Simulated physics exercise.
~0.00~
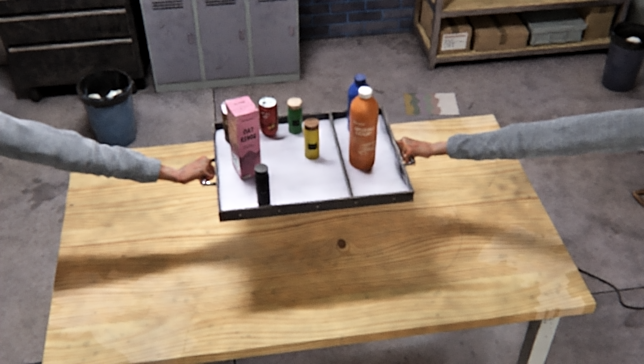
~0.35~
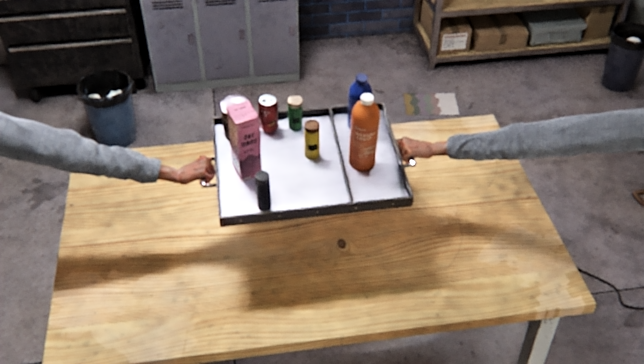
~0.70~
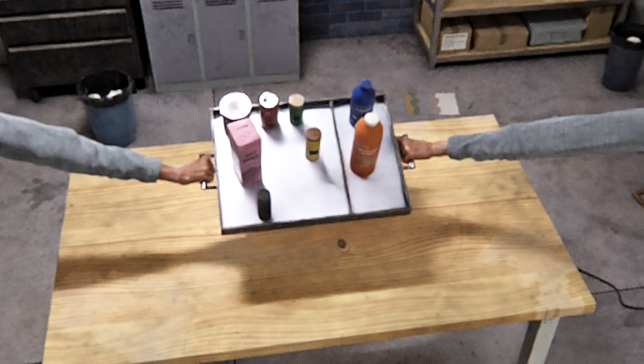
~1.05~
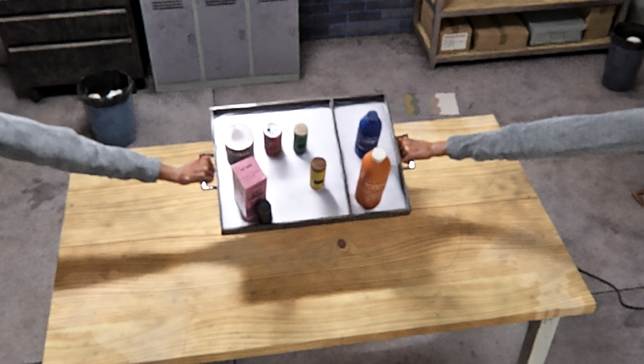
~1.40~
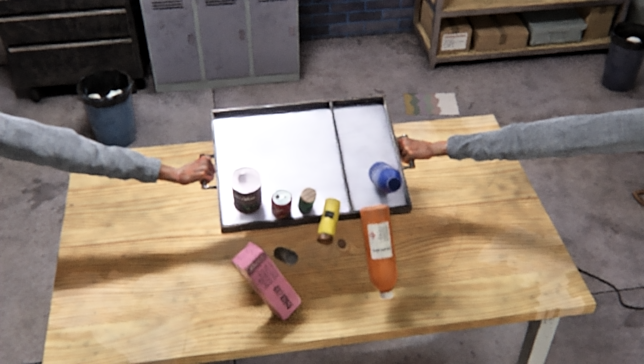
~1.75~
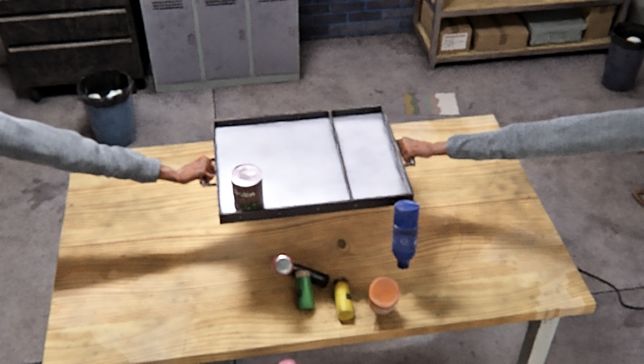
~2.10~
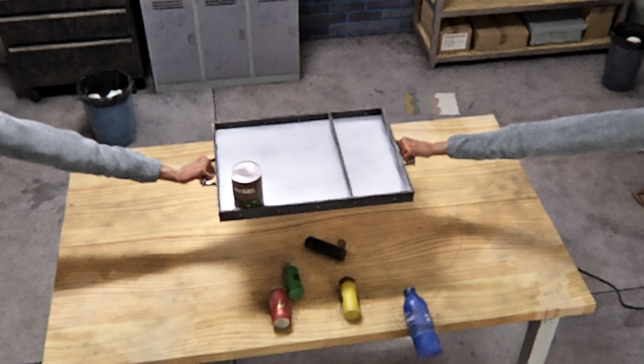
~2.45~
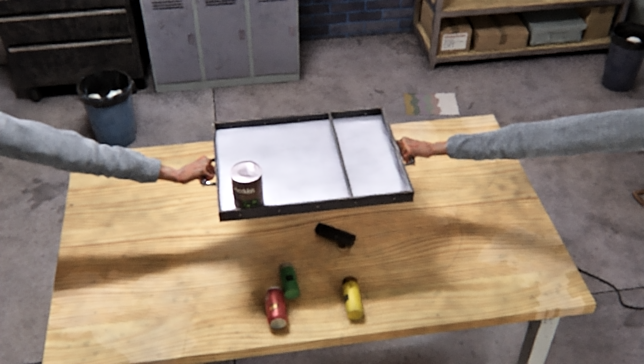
In this clip, two hands tip a tray of bottles, cans, shakers and a pink carton toward the viewer, spilling all but a brown tin, then level it; the black, green and yellow shakers and red can remain lying on the wooden table.
